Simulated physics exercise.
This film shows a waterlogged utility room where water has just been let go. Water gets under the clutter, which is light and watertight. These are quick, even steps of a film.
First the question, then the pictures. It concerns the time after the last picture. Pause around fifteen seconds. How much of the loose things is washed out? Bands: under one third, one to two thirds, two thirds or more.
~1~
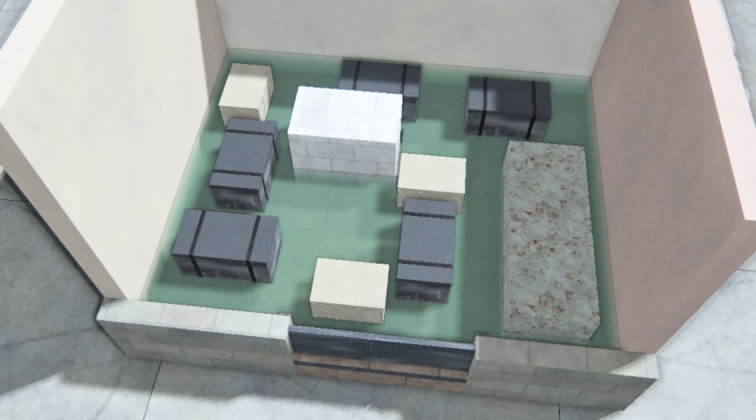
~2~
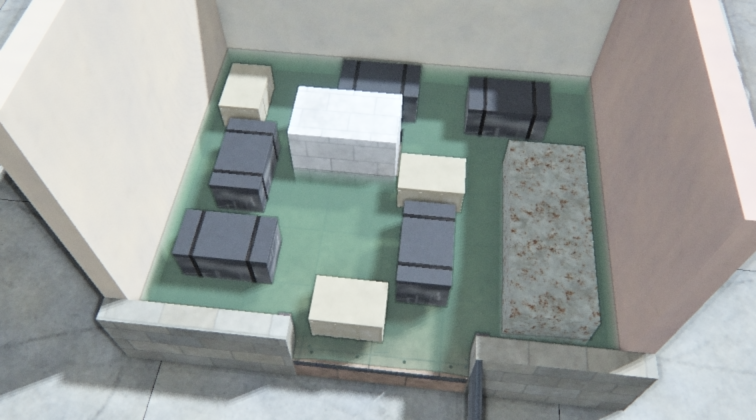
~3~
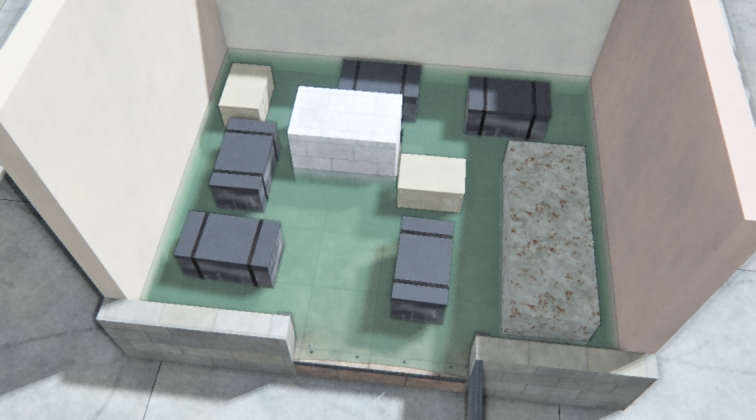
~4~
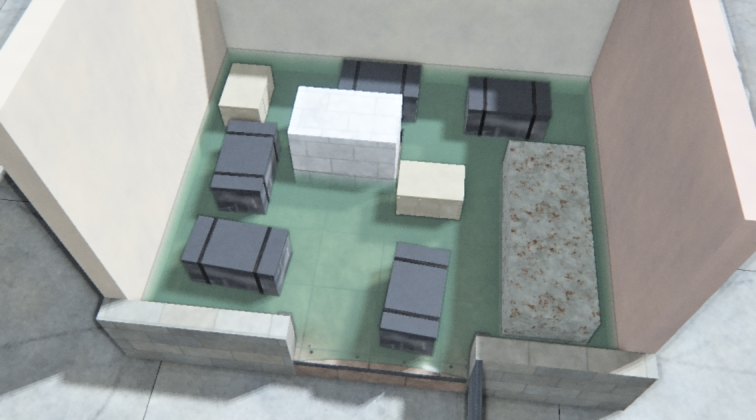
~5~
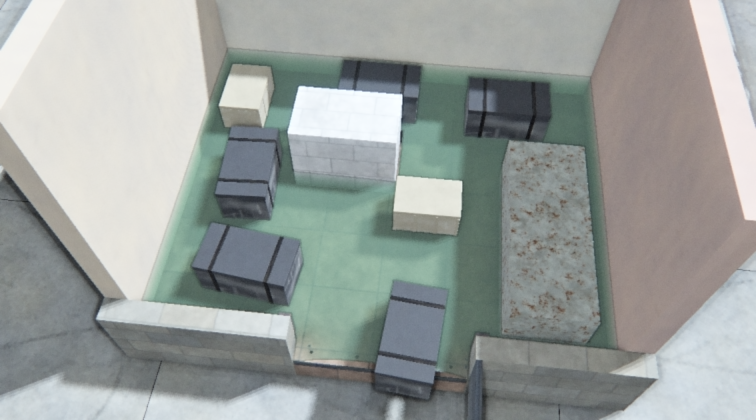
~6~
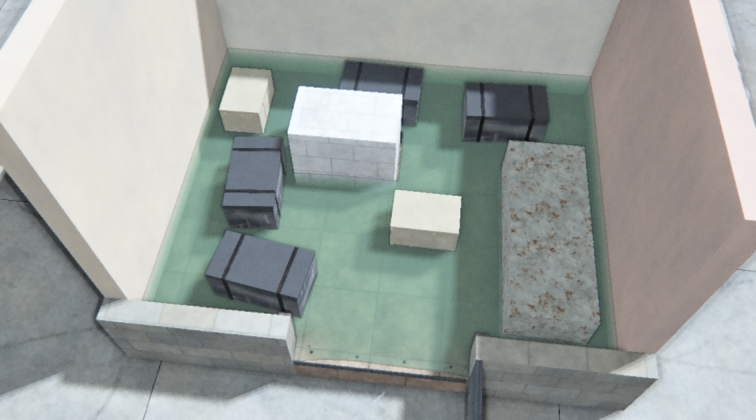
It falls in the highest third.
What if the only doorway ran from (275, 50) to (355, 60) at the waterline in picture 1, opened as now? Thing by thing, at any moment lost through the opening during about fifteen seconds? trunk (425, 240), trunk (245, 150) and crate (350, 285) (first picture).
First never exits, second exits, third never exits.
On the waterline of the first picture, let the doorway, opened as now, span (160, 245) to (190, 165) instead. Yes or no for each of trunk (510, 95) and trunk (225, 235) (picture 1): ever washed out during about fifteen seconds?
Remains, then swept away.
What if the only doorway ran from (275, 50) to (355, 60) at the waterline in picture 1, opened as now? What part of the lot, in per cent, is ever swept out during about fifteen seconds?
I'd reckon around 50 percent.
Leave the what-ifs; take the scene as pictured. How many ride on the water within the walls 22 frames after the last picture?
That would be 2.
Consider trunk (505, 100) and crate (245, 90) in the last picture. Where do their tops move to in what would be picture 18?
My guess is around (453, 217) and around (232, 179).
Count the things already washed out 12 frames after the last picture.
I count 5 altogether.
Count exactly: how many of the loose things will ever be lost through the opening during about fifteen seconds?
Exactly 7.
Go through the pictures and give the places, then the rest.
In the first frame, a trunk at (225, 235) floats; a crate at (432, 173), afloat; 0 of 8 have shifted.
In the second frame, a trunk at (226, 235), afloat; a crate at (432, 173) floats; 1 of 8 have shifted.
In the third frame, a trunk at (228, 238) floats; a crate at (432, 173), afloat; 2 of 8 have shifted.
In the fourth frame, a trunk at (235, 245), afloat, close to its start; a crate at (431, 180), afloat, close to its start; 4 of 8 have shifted.
In the fifth frame, a trunk at (246, 253), afloat, close to its start; a crate at (428, 196) floats, close to its start; 5 of 8 have shifted.
In the sixth frame, a trunk at (260, 263), afloat, a stride from its start; a crate at (426, 211) floats, a stride from its start; 6 of 8 have shifted.
A moment on, 2 of 8 are out; 6 afloat.
Next, 5 of 8 are out; 3 afloat.
Later, 6 of 8 are out; 2 afloat.
In the end, 7 of 8 are out; 1 afloat.
